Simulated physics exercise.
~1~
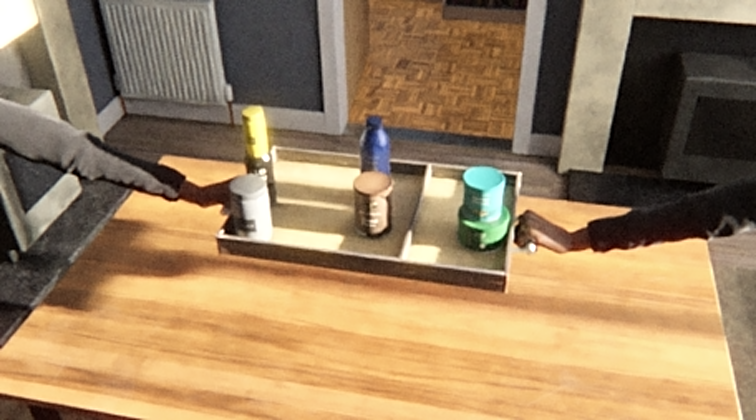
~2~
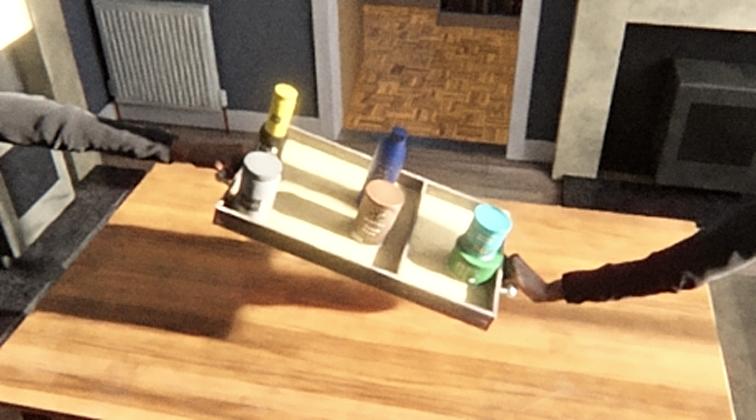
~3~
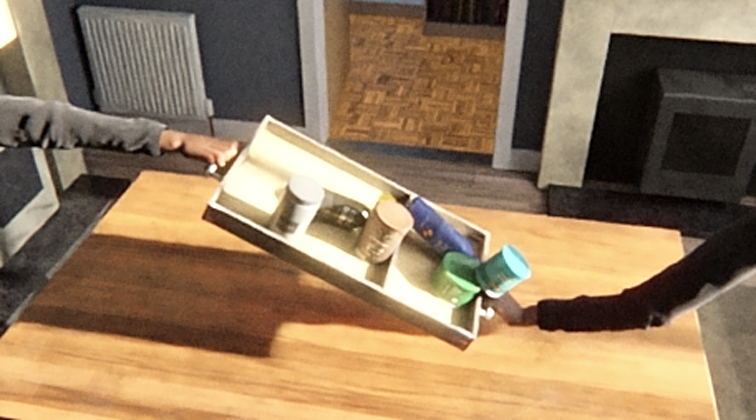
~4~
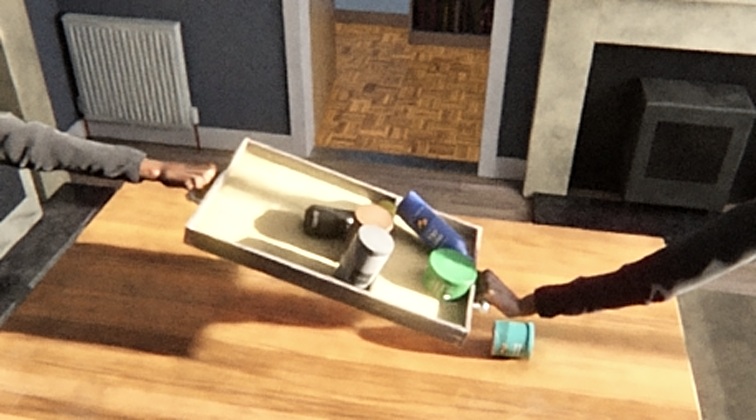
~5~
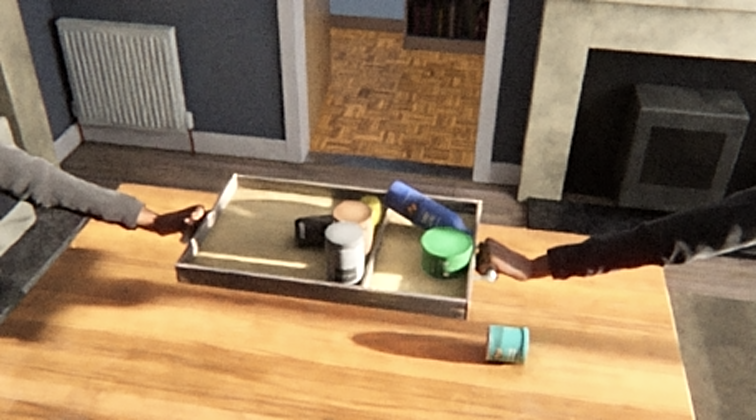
In a room with a fireplace, two hands held a tray of containers above a wooden table and tipped it right edge down, so several slid or toppled and the turquoise tin fell onto the table, before they levelled it with the black can and blue bottle lying over.
